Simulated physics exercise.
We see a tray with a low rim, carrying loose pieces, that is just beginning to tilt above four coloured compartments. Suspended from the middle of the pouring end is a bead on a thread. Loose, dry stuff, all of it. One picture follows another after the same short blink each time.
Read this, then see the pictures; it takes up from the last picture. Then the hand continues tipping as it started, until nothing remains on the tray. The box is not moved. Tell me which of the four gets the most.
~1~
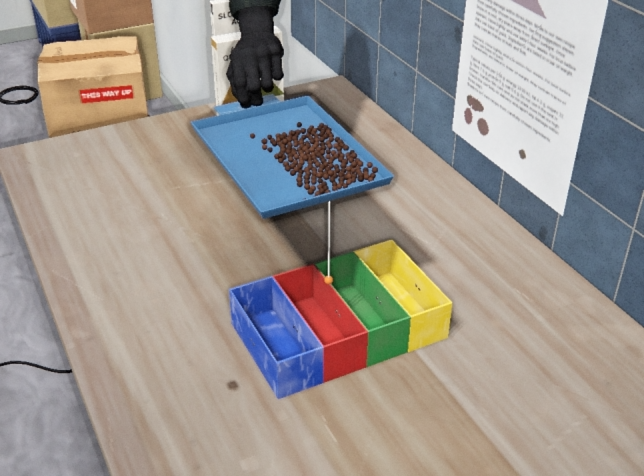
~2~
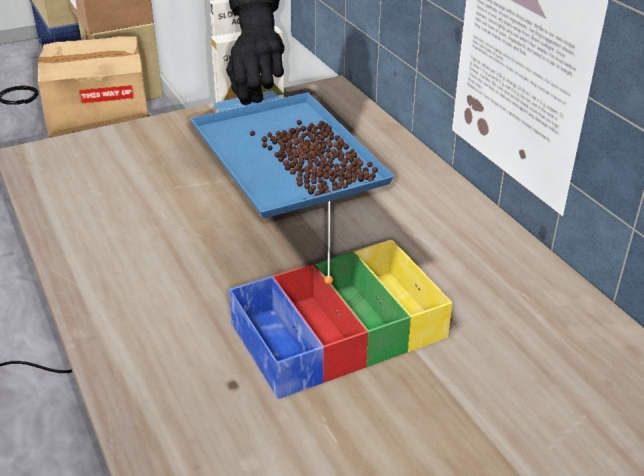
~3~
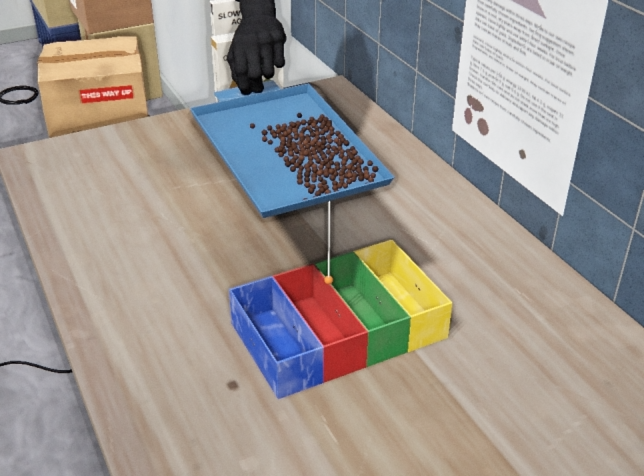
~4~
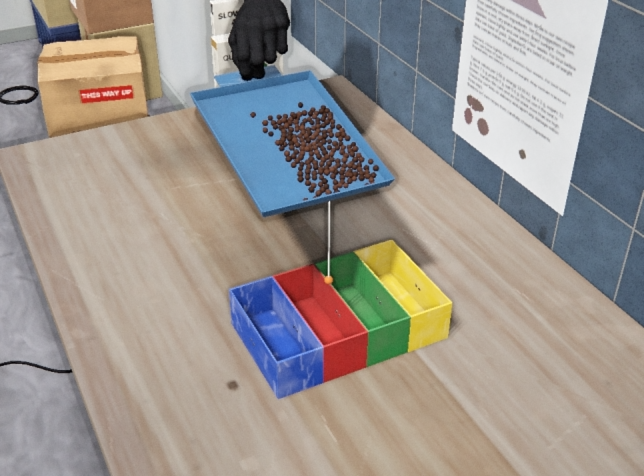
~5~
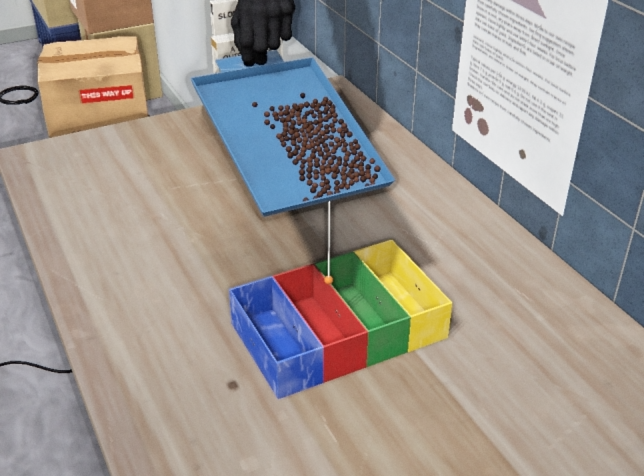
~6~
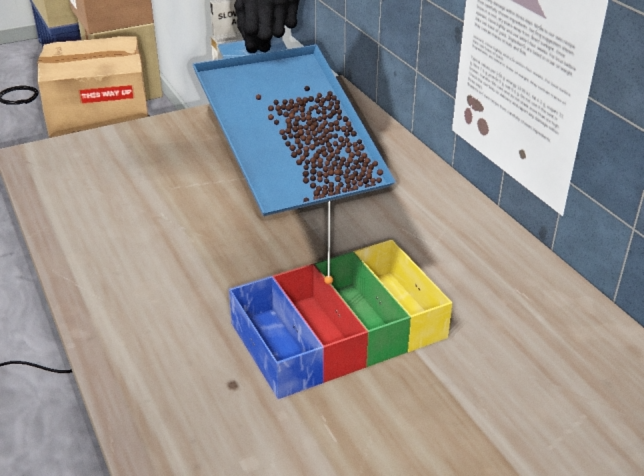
The green cell gets the most.
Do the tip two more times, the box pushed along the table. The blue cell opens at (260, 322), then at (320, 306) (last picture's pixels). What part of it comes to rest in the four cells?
Near 100 and 90 percent respectively.
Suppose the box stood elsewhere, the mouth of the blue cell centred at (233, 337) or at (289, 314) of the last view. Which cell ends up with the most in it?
The first time the yellow cell comes out on top, the second time that green cell.
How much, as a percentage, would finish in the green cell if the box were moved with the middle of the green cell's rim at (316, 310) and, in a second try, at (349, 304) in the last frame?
First position: Some 20 %; second position: Some 40 %.
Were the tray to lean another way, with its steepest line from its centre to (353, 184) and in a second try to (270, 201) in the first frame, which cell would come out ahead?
Yellow; blue.
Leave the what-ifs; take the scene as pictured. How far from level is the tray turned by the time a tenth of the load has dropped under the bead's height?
It sits at roughly 75°.
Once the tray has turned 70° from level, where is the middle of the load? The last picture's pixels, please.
In the last view the centre sits at roughly (353, 189).
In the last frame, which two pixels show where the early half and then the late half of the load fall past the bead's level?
Early half: (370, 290); late half: (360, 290).
Shortly afterwards, tray tipped steeply; the bulk on the tray; a little in the green cell; only a few in the red cell; only a few in the yellow cell; a little falling or outside the box.
Next, tray tipped past a quarter turn; near a third in the green cell; near a quarter in the red cell; near a quarter in the yellow cell; a little in the blue cell; a little falling or outside the box.
Some moments later, tray tipped past a quarter turn; near half in the green cell; near a quarter in the red cell; near a quarter in the yellow cell; a little in the blue cell; only a few falling or outside the box.
In the end, tray tipped past a quarter turn; near half in the green cell; near a quarter in the red cell; near a quarter in the yellow cell; a little in the blue cell; only a few outside the box.
